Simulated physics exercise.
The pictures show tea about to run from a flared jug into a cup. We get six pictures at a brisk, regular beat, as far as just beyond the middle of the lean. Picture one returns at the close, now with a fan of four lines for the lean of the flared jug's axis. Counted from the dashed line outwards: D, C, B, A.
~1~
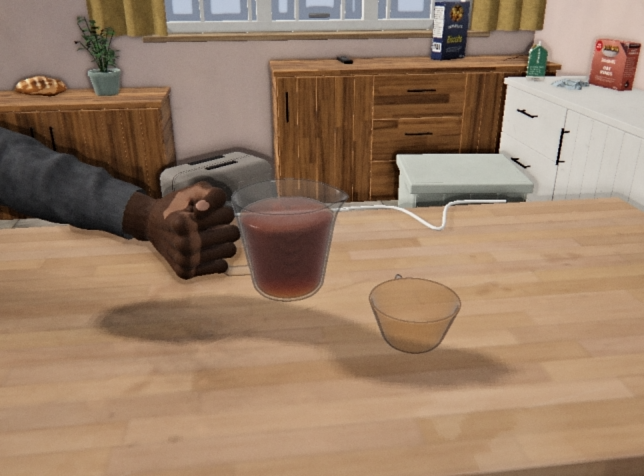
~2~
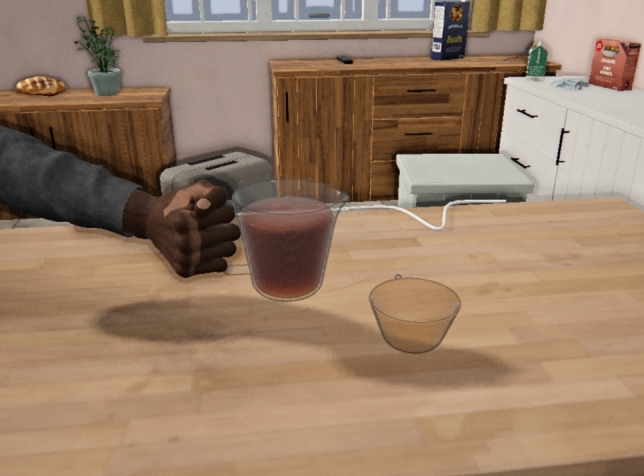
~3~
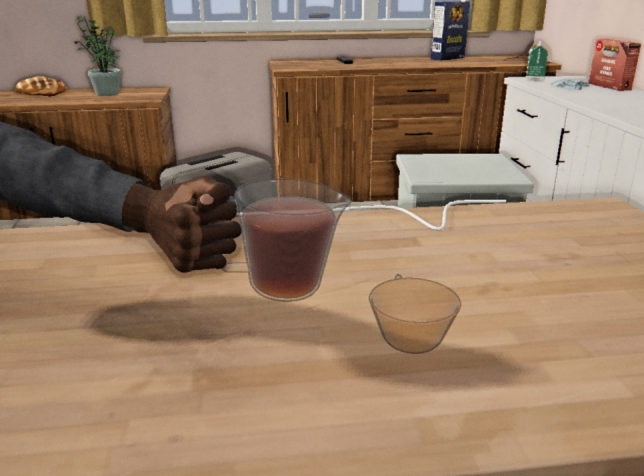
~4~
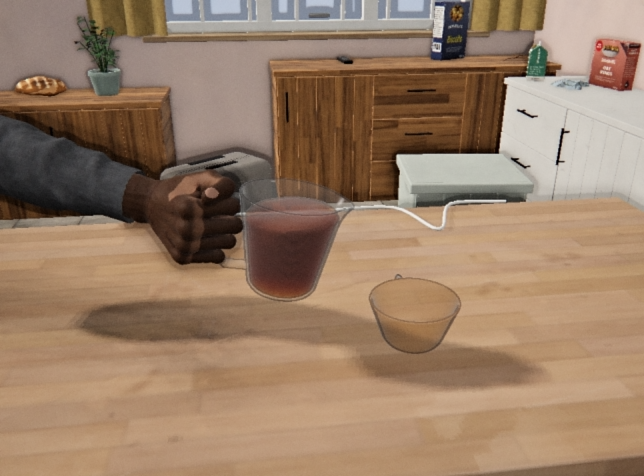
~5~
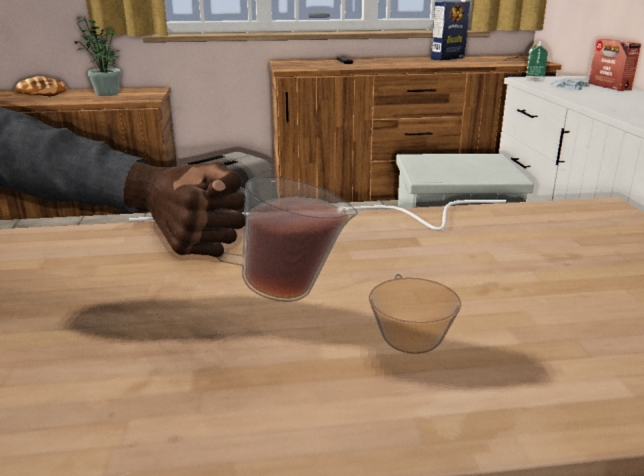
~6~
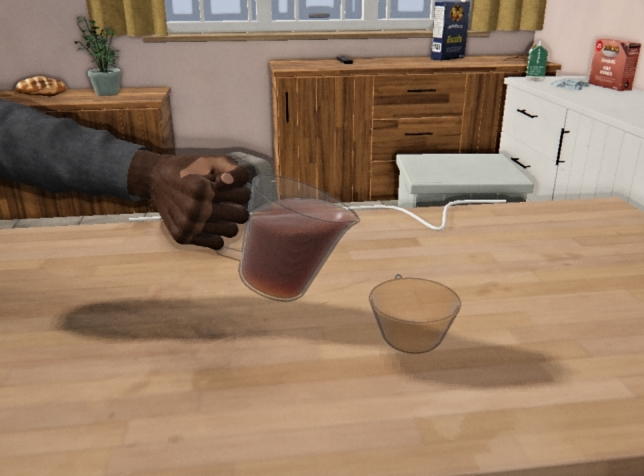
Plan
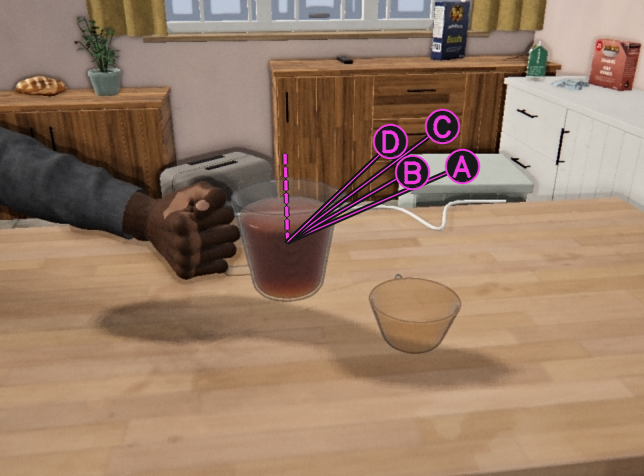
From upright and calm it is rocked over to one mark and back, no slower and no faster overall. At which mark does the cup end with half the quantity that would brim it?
Use line D.
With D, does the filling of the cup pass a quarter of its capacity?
Yes.
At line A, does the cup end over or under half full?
Over.
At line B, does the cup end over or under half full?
Over half.
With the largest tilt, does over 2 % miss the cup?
Yes, it does.
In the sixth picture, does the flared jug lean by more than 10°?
Yes, it does.
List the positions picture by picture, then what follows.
Upright, lip at (346, 195); rim of the cup round (415, 298); nothing has left yet.
Upright, lip at (347, 196); nothing has left yet.
Tipped about 4°, lip at (349, 199); nothing has left yet.
Tipped about 9°, lip at (352, 204); nothing has left yet.
Tipped about 15°, lip at (356, 211); nothing has left yet.
Tipped about 21°, lip at (358, 218); nothing has left yet.
On the marked copy, A at (446, 173); B at (396, 179); C at (428, 136); D at (378, 155).
For line A, the cup ends with about 72 % of what it can hold; 27 % of the tea is spilt.
For line B, the cup ends with about 71 % of what it can hold; 15 % of the tea is spilt.
For line C, the cup ends with about 68 % of what it can hold; 5 % of the tea is spilt.
For line D, the cup ends with about 53 % of what it can hold.
